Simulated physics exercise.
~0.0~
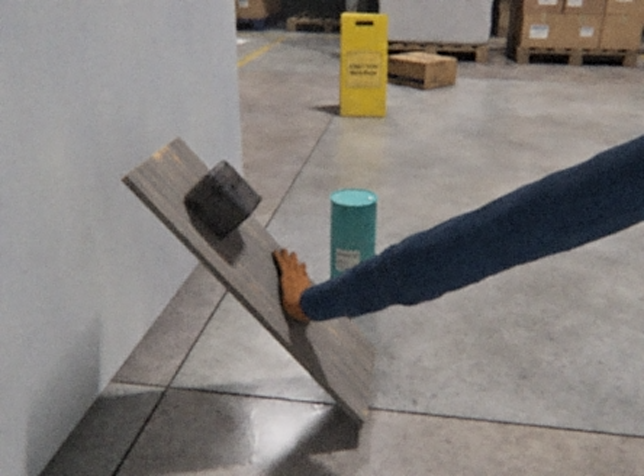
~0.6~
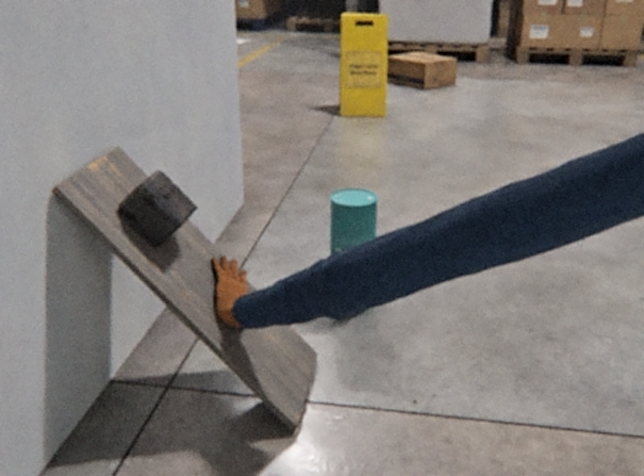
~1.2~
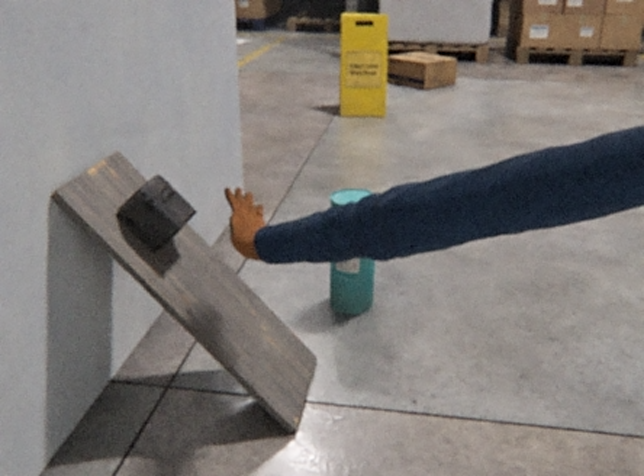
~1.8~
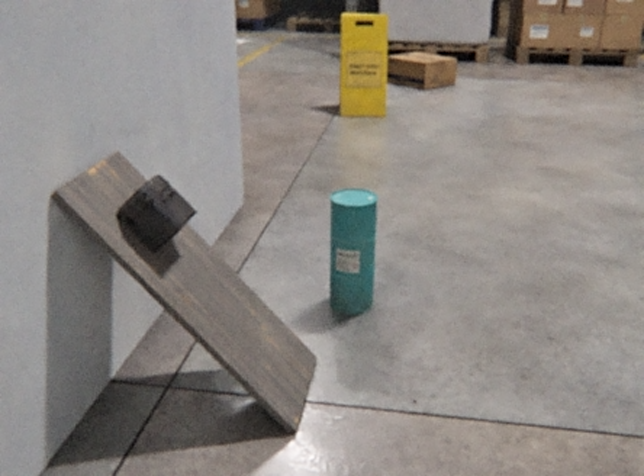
In a warehouse, a hand leans a grey board against a wall, releases it, and it stays.
